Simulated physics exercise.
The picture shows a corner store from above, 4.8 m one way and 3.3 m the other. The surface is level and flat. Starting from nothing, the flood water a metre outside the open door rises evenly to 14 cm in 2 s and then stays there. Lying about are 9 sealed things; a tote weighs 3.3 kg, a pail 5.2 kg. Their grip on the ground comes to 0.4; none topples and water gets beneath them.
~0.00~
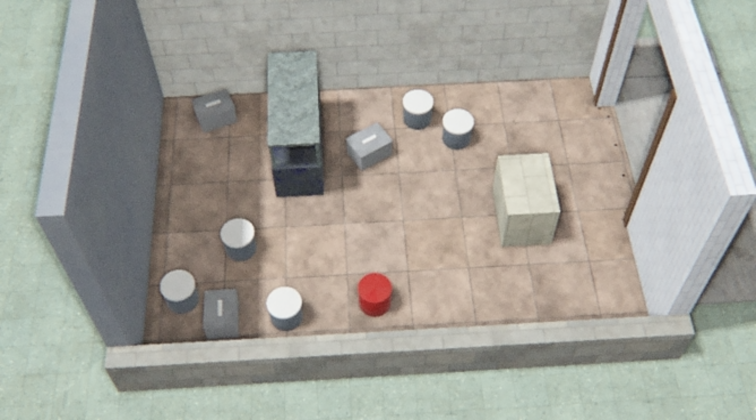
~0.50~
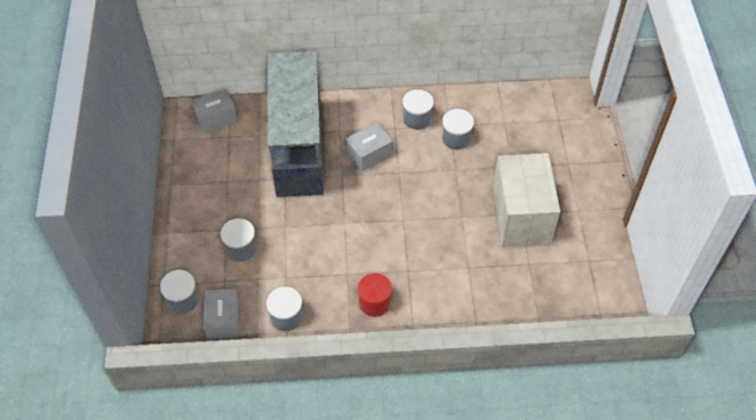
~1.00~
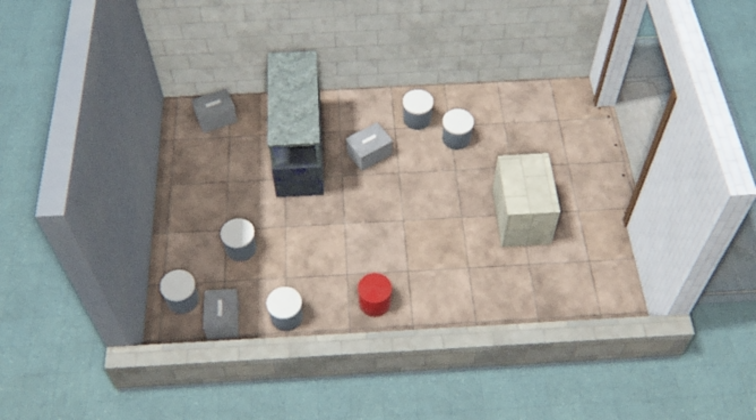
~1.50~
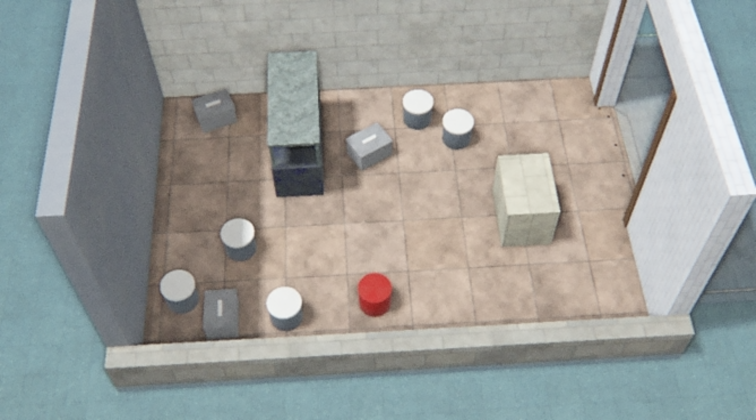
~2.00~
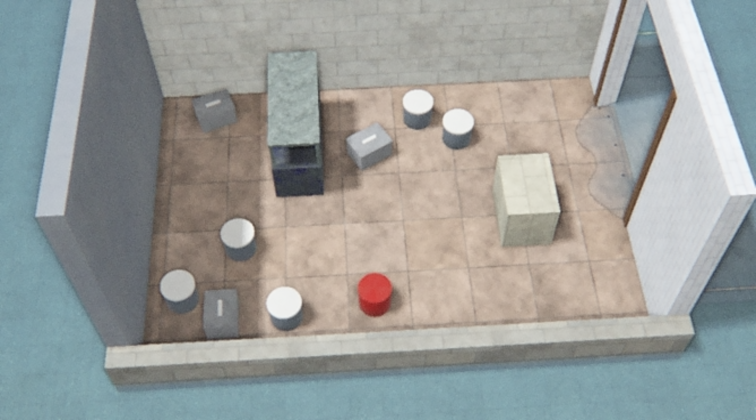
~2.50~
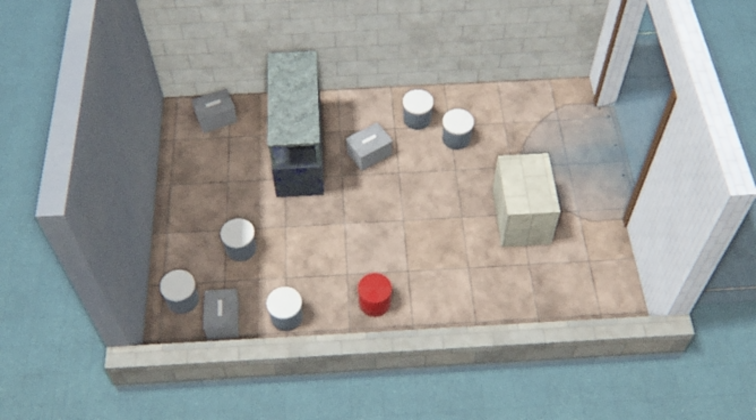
We see a walled, tiled room from above, with a red pail, pale-topped round containers, grey boxes and two larger blocks, all staying still while clear water enters through the opening at right and spreads across the nearby floor.
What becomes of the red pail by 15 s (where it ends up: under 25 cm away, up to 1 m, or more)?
It's going to be taken off.
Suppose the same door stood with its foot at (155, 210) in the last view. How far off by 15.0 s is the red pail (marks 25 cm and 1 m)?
Result for the red pail - displaced a long way.
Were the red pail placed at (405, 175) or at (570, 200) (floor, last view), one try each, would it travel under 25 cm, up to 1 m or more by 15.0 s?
Goes far off, then goes a bit.
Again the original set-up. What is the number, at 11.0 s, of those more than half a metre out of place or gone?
By that point, 6.
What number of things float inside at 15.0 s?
That would be 9 of them.
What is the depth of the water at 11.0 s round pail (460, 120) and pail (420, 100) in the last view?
Depths: Near 8 cm, then near 8 cm.
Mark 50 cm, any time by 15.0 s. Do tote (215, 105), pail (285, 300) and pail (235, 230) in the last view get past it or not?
Going one by one, I get above, above and within.
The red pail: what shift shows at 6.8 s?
0 cm, give or take.
After 3.5 s the red pail is near (375, 288), 0.0 m from its start, aground; 0 afloat.
After 6.8 s the red pail is near (375, 288), 0.0 m from its start, aground; 2 afloat.
After 11.0 s the red pail is near (326, 319), 0.6 m from its start, afloat; 8 afloat.
After 15.0 s the red pail is near (179, 325), 1.8 m from its start, afloat; 9 afloat.
